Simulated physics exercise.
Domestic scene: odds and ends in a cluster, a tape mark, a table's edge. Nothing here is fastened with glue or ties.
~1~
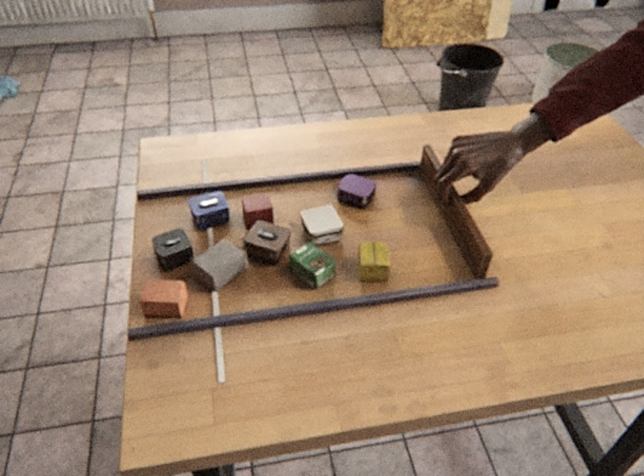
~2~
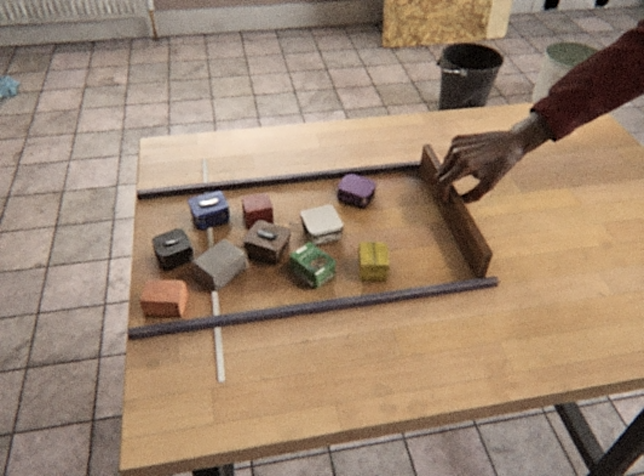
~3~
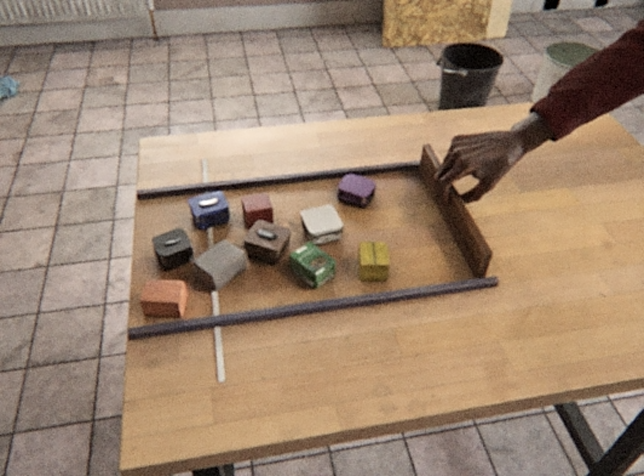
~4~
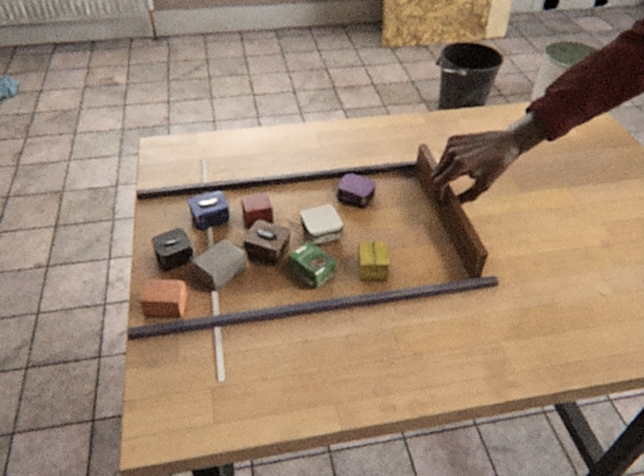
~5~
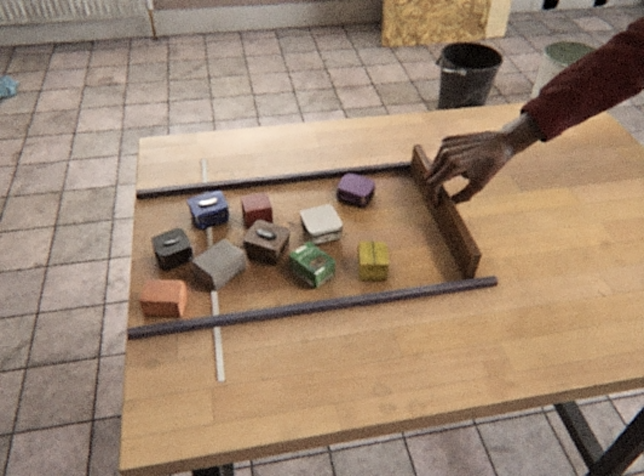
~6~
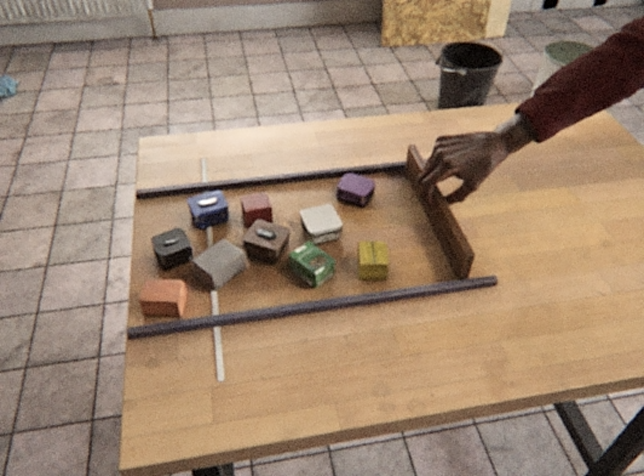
A wooden board, held upright by a person's hand, slid slightly to the left between two dark rails on a table, while the small colourful boxes and blocks beside it stayed still.
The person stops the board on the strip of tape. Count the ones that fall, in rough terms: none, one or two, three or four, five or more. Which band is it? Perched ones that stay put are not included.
The band is one or two.
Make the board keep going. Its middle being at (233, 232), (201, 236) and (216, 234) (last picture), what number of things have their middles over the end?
Taking the three positions in turn, the counts come to 0, 2 and 1.
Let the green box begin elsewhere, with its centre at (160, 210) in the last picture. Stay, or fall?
From that start the object does not stay.
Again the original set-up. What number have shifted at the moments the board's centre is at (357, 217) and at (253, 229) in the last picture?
At first I count 2, and then 9.
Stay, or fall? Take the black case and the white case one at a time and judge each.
The black case? It doesn't stay. The white case? It hangs on.
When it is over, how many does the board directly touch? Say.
Number: 3.
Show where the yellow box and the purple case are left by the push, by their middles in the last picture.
Yellow box at (199, 287), purple case at (193, 199).
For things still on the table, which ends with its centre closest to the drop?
The orange block ends nearest.
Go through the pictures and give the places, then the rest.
In the first frame, orange block (164, 299); black case (173, 250); blue case (210, 211); board (451, 207); tape (212, 250).
In the second frame, black case (173, 249); yellow box (373, 262).
In the third frame, blue case (210, 211); red block (258, 211).
In the fourth frame, orange block (164, 298); purple case (356, 191).
In the fifth frame, black case (173, 249); white case (321, 225).
In the sixth frame, orange block (164, 298); black case (172, 249); blue case (209, 210); board (435, 207); tape (211, 249).
A little later, none off yet; orange block at rest near (164, 298); black case at rest near (172, 249); blue case at rest near (209, 210).
Next, none off yet; orange block at rest near (164, 298); black case at rest near (172, 249); blue case shifted a little near (198, 209).
When it is over, the number that fall off is one or two; down, black case.
